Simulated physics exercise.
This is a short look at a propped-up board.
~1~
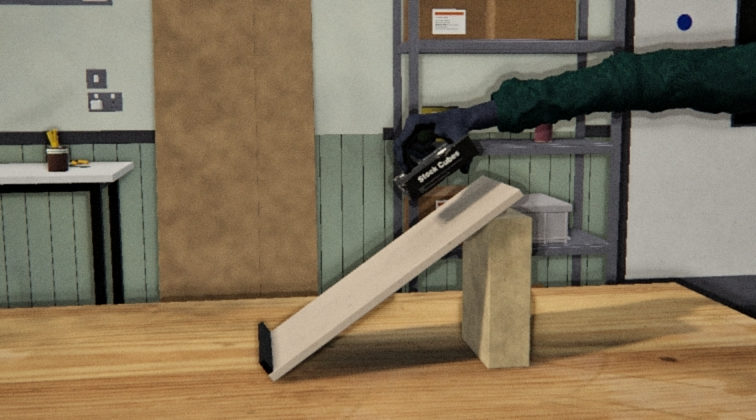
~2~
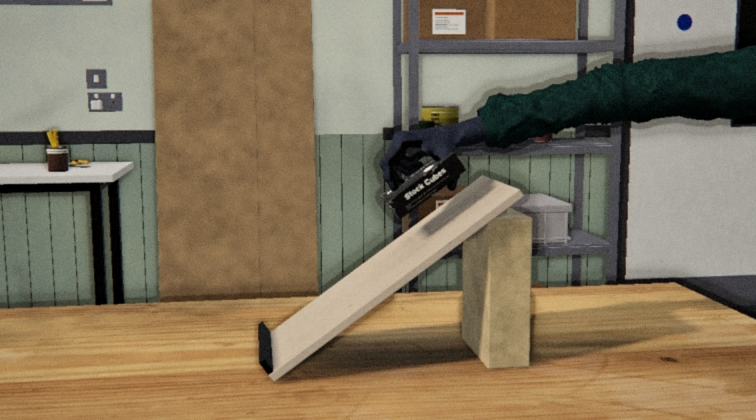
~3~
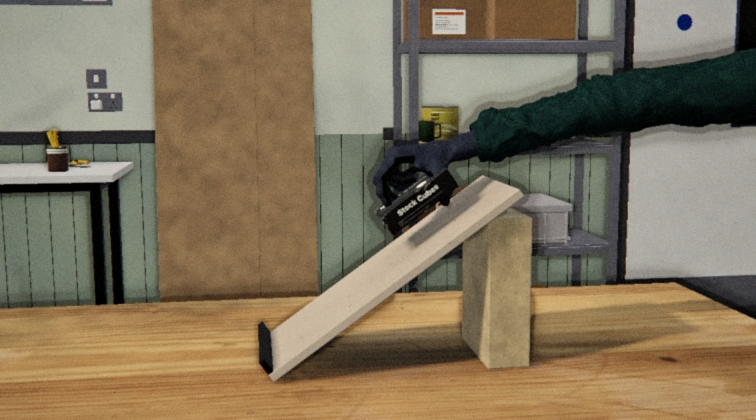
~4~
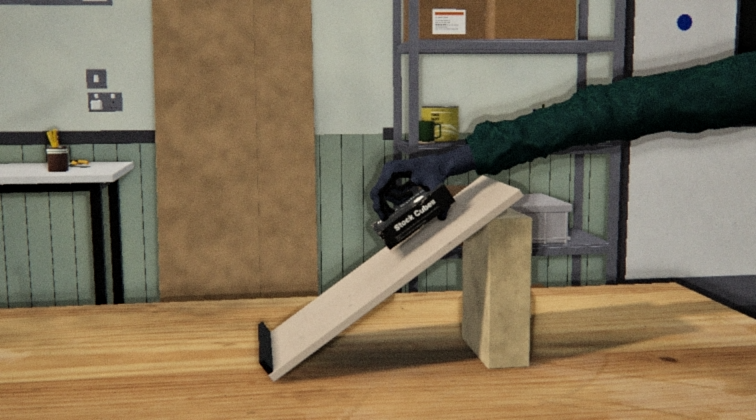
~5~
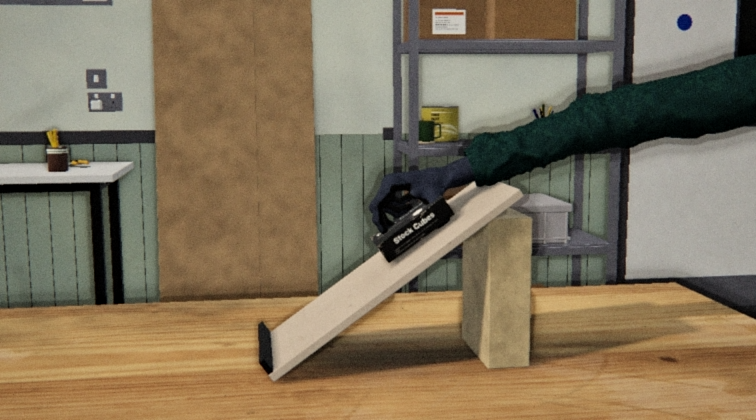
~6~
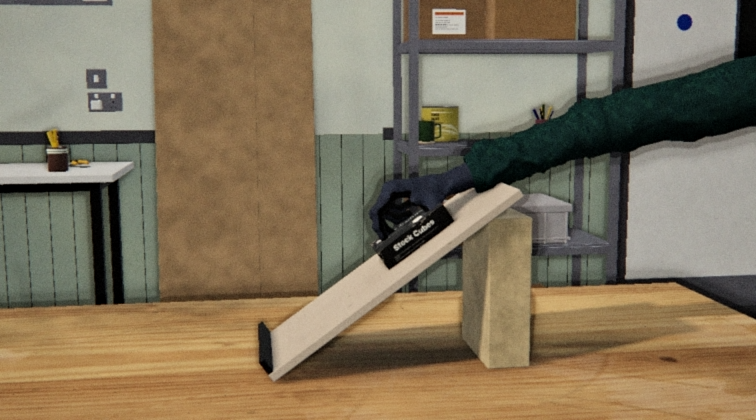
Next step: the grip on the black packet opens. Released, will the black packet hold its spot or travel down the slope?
It gives way to the slope.
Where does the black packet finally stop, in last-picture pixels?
End position, last frame: About (298, 317).
Then, 0.30 s on from there, black packet shifted a little near (384, 254).
Then, 0.40 s on from there, black packet shifted about its own width near (348, 280).
Then, 0.50 s on from there, black packet shifted well along near (299, 316).
In the end, moved from the start, black packet. At the end, from the last picture's camera, black packet near (299, 317). The black packet goes downhill.
